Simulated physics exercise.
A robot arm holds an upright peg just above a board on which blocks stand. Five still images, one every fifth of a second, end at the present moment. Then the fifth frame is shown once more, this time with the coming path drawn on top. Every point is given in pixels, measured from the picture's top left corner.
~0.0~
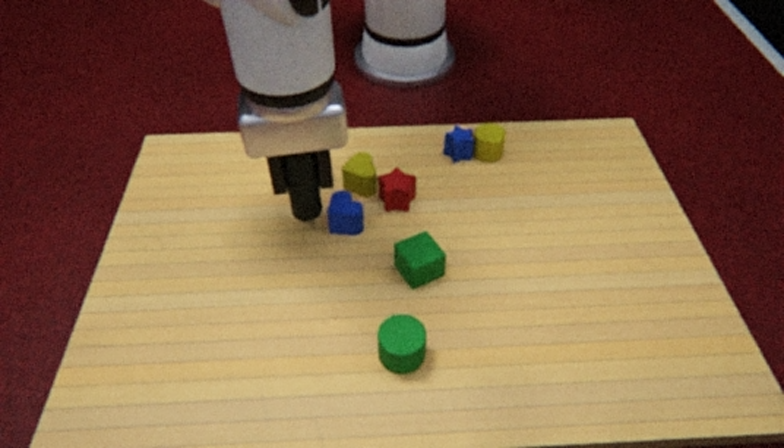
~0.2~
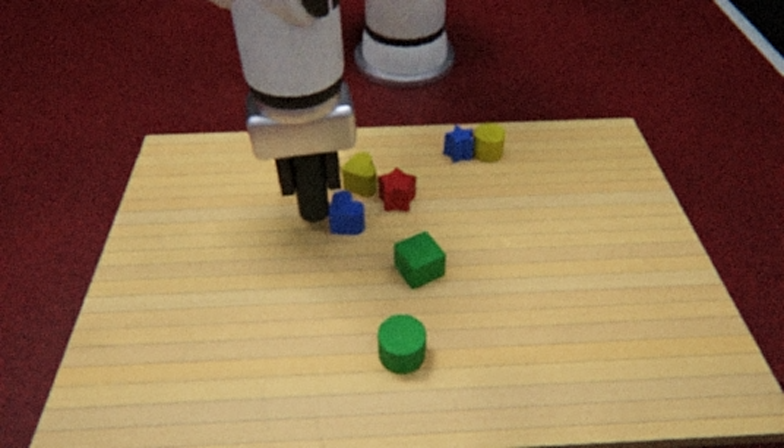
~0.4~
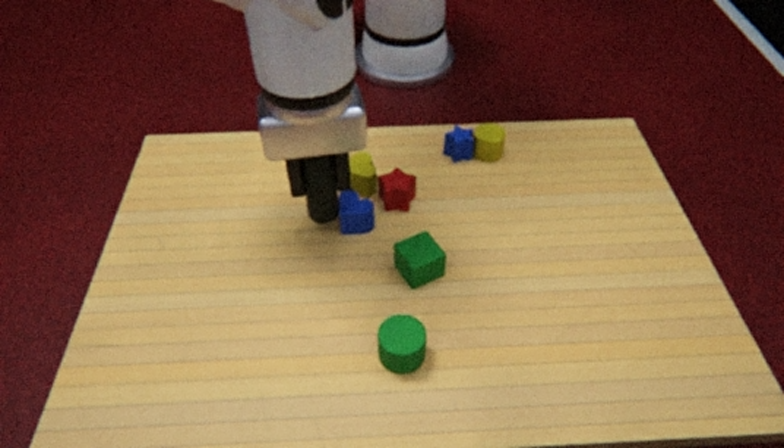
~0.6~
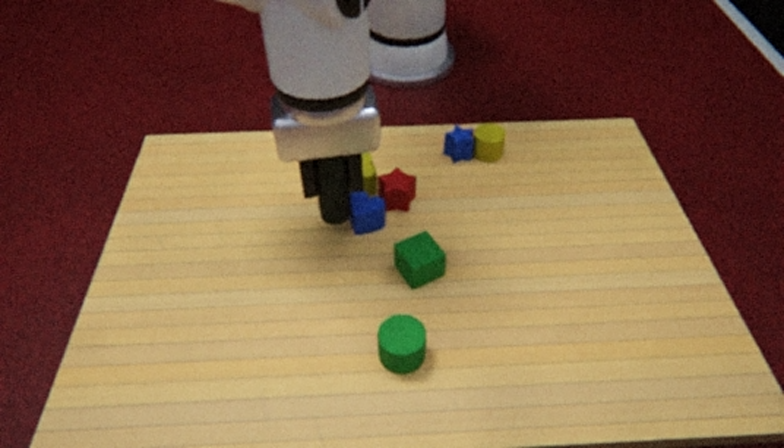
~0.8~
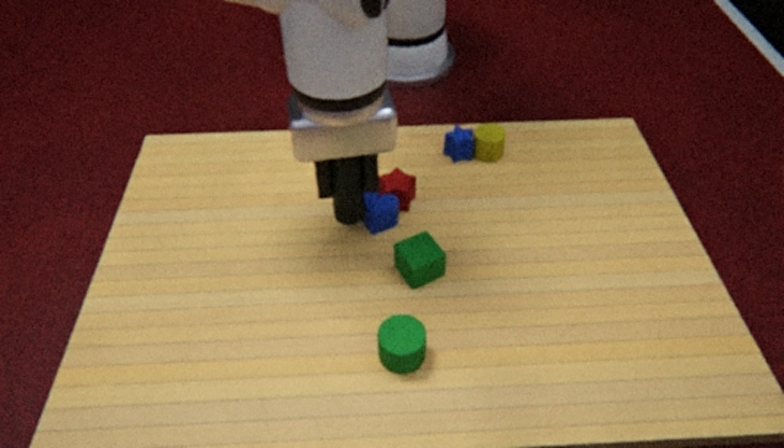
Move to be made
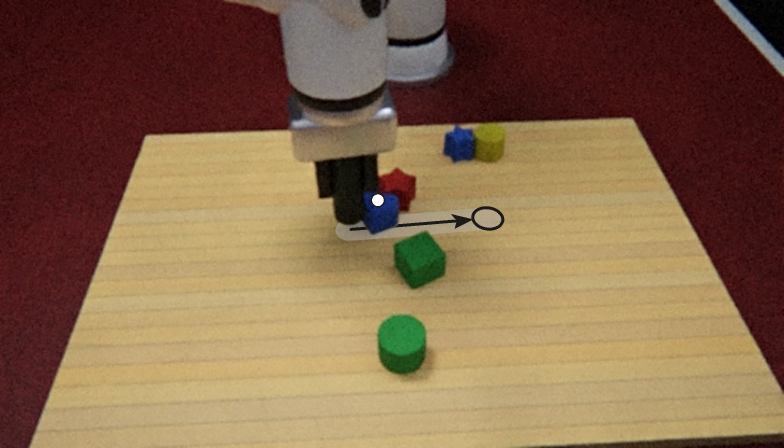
A robot arm moves right and pushes a blue block across the wooden board.
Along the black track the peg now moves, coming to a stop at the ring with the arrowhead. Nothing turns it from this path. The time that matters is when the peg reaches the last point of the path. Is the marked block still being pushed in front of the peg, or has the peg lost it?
It is gone from the front.
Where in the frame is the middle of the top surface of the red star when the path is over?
My estimate: (417, 172).
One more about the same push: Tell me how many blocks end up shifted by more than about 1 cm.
Total moved: Two.
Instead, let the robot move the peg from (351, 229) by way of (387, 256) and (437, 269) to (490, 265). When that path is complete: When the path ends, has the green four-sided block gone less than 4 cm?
I expect not.
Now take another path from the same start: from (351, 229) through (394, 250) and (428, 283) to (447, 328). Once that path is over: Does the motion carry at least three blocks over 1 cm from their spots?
No, I don't think so.
Path on the board, from (351, 229) to (488, 218); the dot is on the blue heart block.
On the path given first. One third of the way, peg at (398, 211); blue heart block at (424, 194), turned 15° anticlockwise; red star at (413, 173), turned 60° anticlockwise.
Two thirds of the way, peg at (444, 207); blue heart block at (464, 184), turned 50° anticlockwise; red star at (417, 172), turned 85° anticlockwise.
At the end, peg at (490, 203); blue heart block at (478, 177), turned 75° anticlockwise; red star at (417, 172), turned 85° anticlockwise; green four-sided block in place.
